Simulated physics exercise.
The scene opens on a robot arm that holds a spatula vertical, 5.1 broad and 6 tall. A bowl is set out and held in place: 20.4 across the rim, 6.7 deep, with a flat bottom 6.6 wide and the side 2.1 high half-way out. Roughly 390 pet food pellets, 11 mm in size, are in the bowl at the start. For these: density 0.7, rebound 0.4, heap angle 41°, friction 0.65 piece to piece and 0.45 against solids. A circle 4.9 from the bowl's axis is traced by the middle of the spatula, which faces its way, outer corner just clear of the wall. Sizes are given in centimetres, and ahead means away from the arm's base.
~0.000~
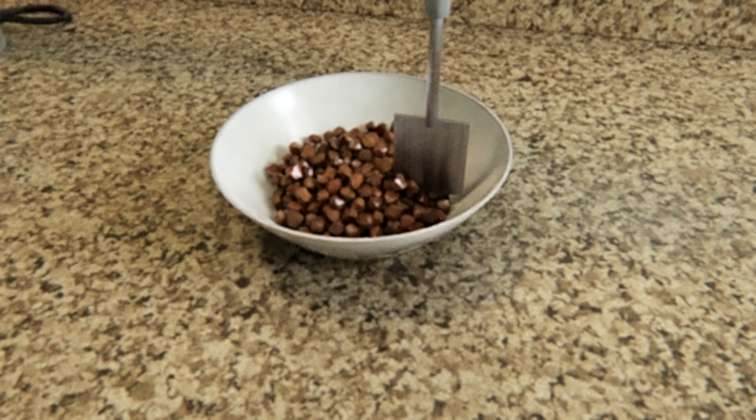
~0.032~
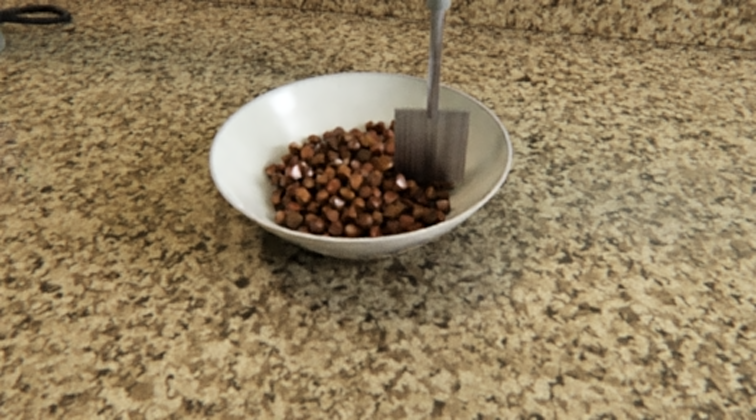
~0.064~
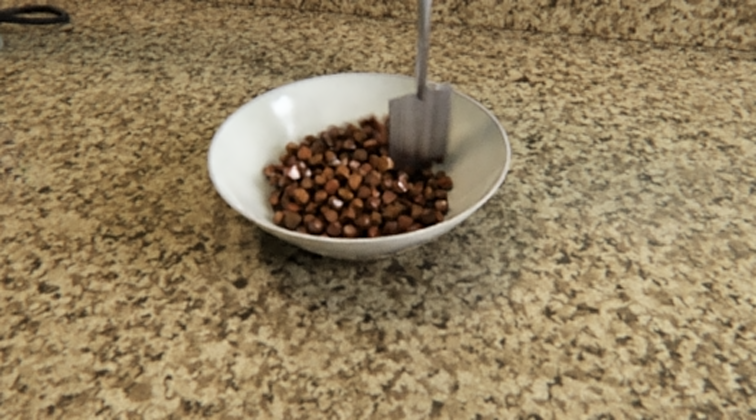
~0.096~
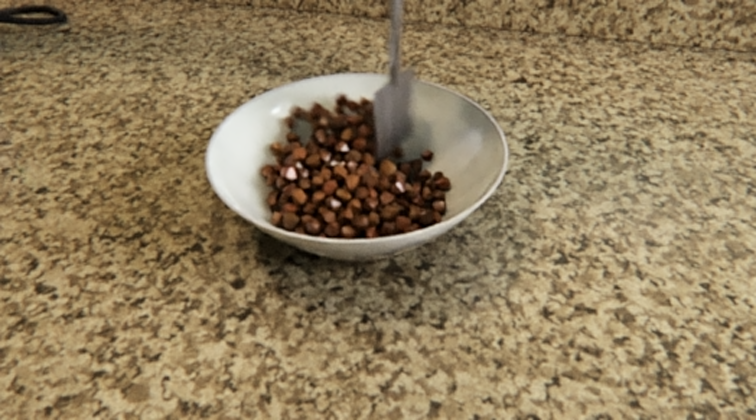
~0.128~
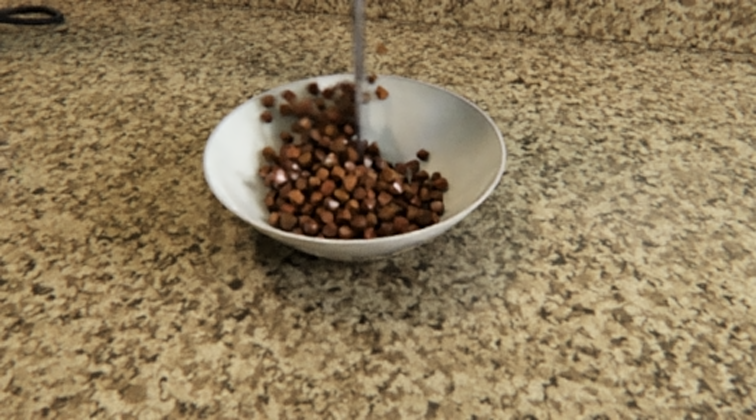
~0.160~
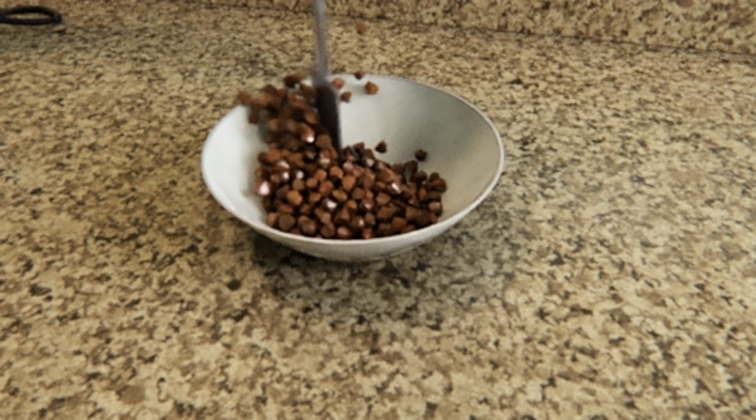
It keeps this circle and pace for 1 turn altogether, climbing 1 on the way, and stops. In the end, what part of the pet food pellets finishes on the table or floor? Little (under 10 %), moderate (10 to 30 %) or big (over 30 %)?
Moderate.
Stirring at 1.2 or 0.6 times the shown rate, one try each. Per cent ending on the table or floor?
25 % and 5 %.
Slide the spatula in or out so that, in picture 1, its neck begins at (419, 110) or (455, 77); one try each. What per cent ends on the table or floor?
Roughly 25 % and 0 %.
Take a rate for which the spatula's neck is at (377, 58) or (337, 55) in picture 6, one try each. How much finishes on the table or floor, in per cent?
Well, about 10 percent the first time and about 15 percent the second.
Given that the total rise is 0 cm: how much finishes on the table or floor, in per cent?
Near 25 in a hundred.
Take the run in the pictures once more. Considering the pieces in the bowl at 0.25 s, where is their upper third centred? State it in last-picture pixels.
Roughly at (288, 192).
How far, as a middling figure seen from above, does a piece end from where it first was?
Somewhere around 1 centimetres.
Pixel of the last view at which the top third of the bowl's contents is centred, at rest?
Roughly at pixel (378, 185).
After 0.25 s, 215° round, highest piece 10 above the table; 371 in the bowl, 19 in flight or on the tool.
After 0.34 s, 299° round, highest piece 12 above the table; 350 in the bowl, 17 on the table or floor, 23 in flight or on the tool.
After 0.58 s, 0° round, highest piece 7 above the table; 331 in the bowl, 59 on the table or floor.
After 1.28 s, 0° round, highest piece 7 above the table; 331 in the bowl, 59 on the table or floor.
At rest, 331 in the bowl, 59 on the table or floor. That is 15 % on the table or floor.
